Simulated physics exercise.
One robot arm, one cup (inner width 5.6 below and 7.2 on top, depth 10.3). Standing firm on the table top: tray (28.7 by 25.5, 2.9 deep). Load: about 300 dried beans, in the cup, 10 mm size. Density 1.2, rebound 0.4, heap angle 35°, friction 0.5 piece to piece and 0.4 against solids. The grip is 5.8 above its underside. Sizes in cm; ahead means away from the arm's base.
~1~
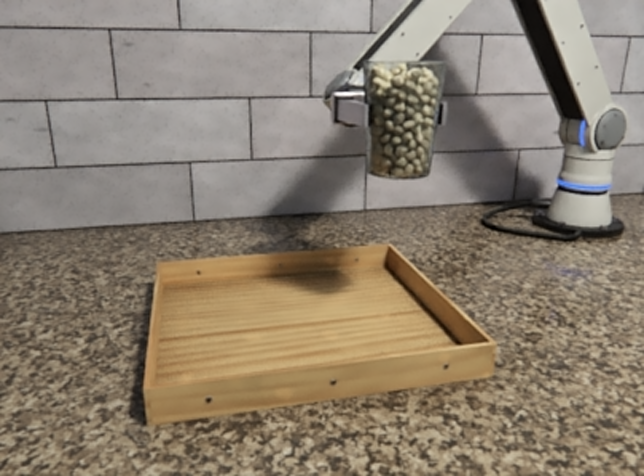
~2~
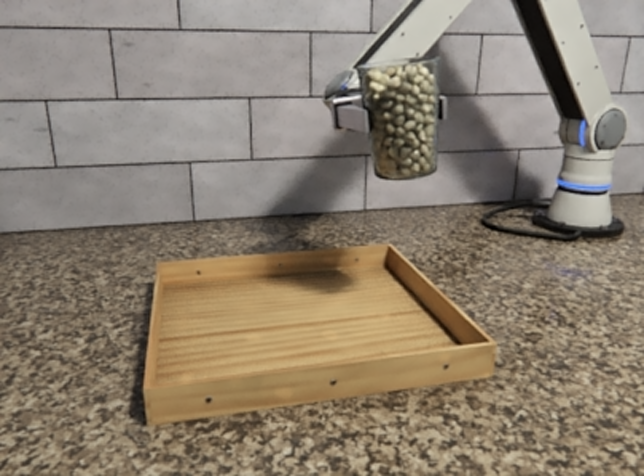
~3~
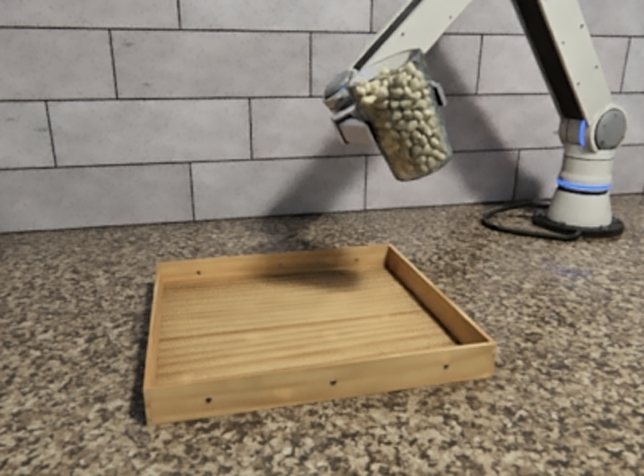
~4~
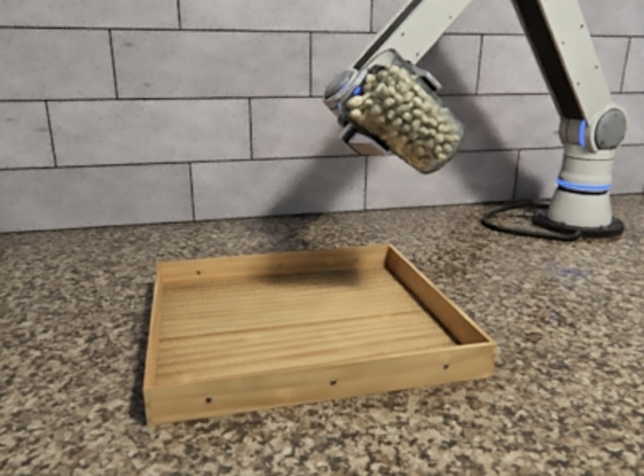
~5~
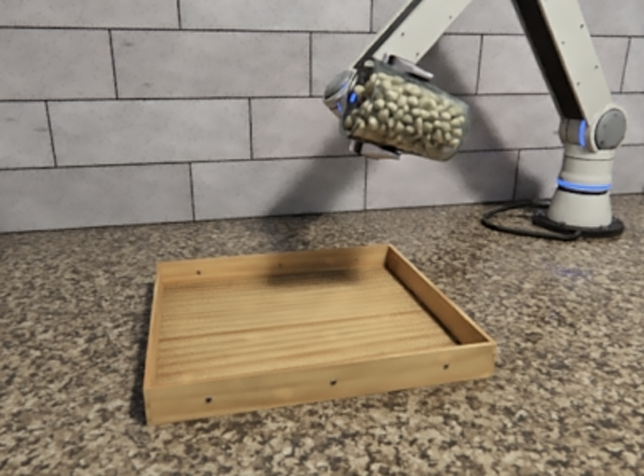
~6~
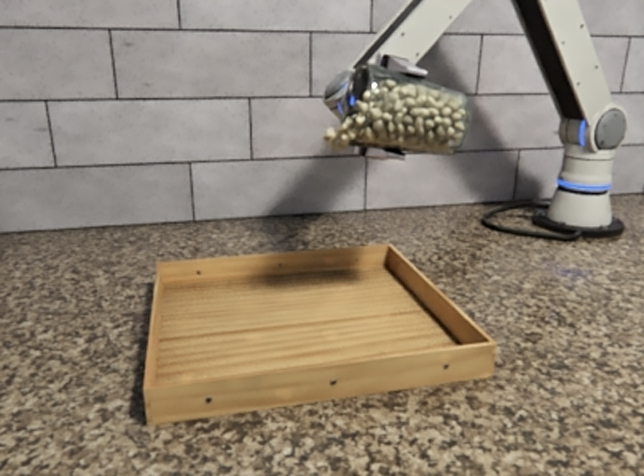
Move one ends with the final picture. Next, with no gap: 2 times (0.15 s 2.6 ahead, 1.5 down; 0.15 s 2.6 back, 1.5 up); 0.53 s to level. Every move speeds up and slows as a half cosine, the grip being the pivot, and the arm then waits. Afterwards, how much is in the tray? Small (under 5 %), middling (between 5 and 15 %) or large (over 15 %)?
Share in the tray: Large (over 15 %).
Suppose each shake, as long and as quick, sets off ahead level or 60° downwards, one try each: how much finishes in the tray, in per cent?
About 25 and 10 per cent.
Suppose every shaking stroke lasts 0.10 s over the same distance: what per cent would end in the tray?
Then about 30 per cent.
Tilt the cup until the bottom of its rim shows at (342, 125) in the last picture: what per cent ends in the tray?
About 5 per cent.
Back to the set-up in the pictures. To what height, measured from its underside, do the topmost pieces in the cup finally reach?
About 10.0 cm.
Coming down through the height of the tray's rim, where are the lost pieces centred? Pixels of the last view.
Around (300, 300).
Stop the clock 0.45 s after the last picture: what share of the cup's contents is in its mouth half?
Roughly 50 per cent.
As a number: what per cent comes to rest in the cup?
About 80 per cent.
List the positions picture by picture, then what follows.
In the first picture, the cup middle at (401, 121), level; upper third of the load around (402, 90), from x 370 to 435, top at y 70; 296 in the cup.
In the second picture, the cup middle at (402, 121), tilted 7° forward; upper third of the load around (401, 91), from x 370 to 430, top at y 70.
In the third picture, the cup middle at (404, 120), tilted 27° forward; upper third of the load around (398, 93), from x 360 to 440, top at y 70.
In the fourth picture, the cup middle at (406, 118), tilted 51° forward; upper third of the load around (396, 96), from x 350 to 455, top at y 70.
In the fifth picture, the cup middle at (407, 116), tilted 71° forward; upper third of the load around (398, 98), from x 350 to 460, top at y 75.
In the sixth picture, the cup middle at (408, 115), tilted 78° forward; upper third of the load around (404, 101), from x 330 to 460, top at y 85; 294 in the cup, 2 in flight or on a rim.
Then, 0.45 s on, tilted 78° forward, highest piece 22 above the table; 255 in the cup, 36 in the tray, 5 in flight or on a rim.
Then, 0.90 s on, tilted 30° forward, highest piece 25 above the table; 236 in the cup, 60 in the tray.
Then, 1.33 s on, level, highest piece 26 above the table; 236 in the cup, 60 in the tray.
Then, 2.38 s on, level, highest piece 26 above the table; 236 in the cup, 60 in the tray.
In the end, 236 in the cup, 60 in the tray. That is 20 % in the tray.
